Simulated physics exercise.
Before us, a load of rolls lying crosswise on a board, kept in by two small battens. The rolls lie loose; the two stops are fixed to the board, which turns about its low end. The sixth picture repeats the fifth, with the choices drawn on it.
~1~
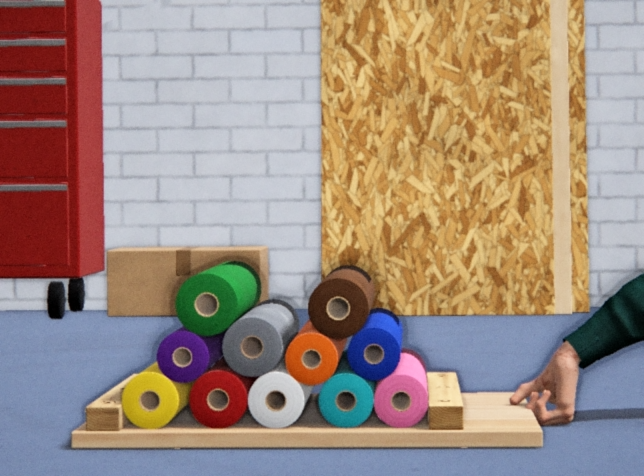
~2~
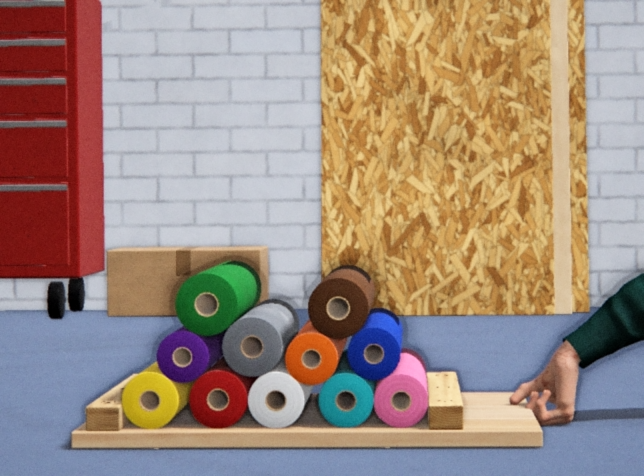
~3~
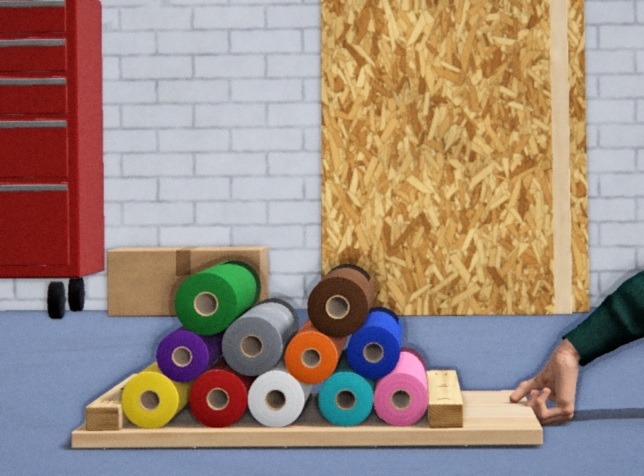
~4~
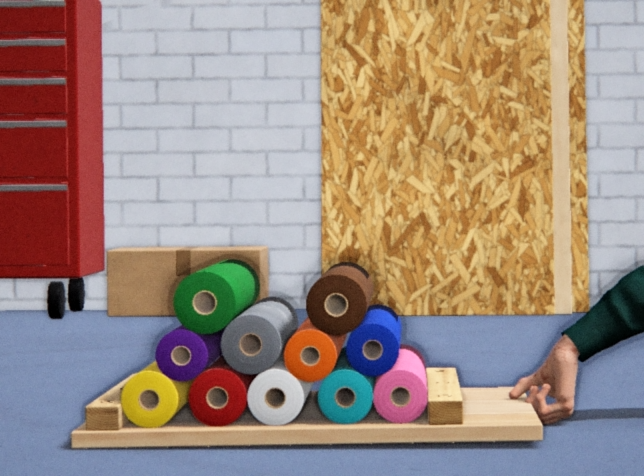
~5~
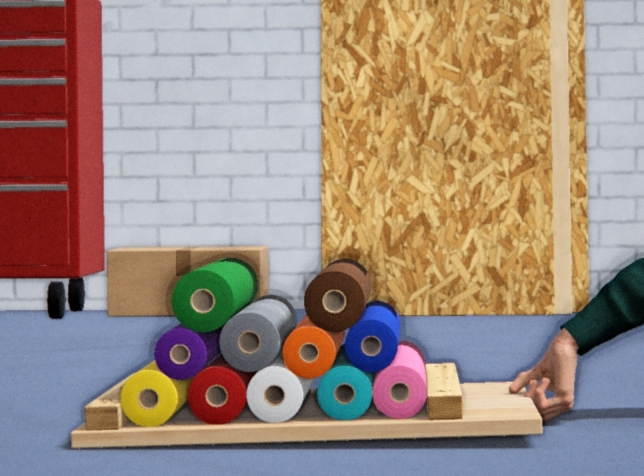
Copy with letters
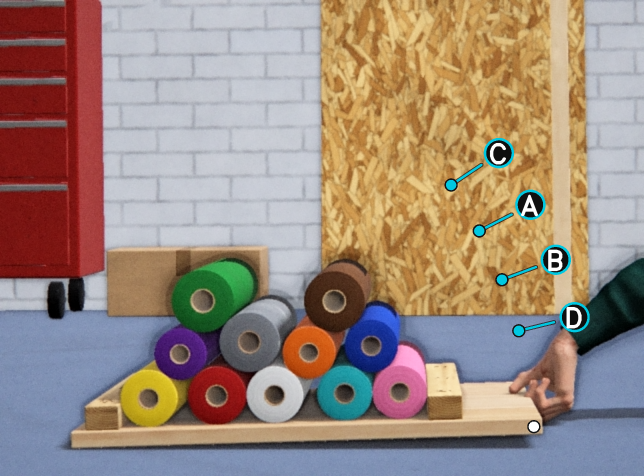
A wooden board stacked with loose colored rolls between two small battens lies still on a blue floor, a hand at its right end. The hand then lifts that end very slightly, the board tilting about its left end, and the rolls rise a little with it, keeping their stacked arrangement.
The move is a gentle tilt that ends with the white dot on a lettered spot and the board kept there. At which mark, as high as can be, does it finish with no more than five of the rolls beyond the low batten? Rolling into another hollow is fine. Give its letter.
Mark A is as high as it can go.
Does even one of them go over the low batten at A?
Yes.
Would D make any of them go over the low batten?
No, at D.
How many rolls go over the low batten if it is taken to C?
At C the number is six.
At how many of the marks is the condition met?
Three of the four.
On the marked copy, A at (480, 231); B at (502, 279); C at (451, 185); D at (519, 331); the white dot at (534, 427).
Taking A. A third of the way, board at 17°.
Two thirds of the way, board at 27°.
When it is over, board at 27°, two over the low batten (brown, green).
As for the rest, B none over the low batten; C six over the low batten; D none over the low batten.
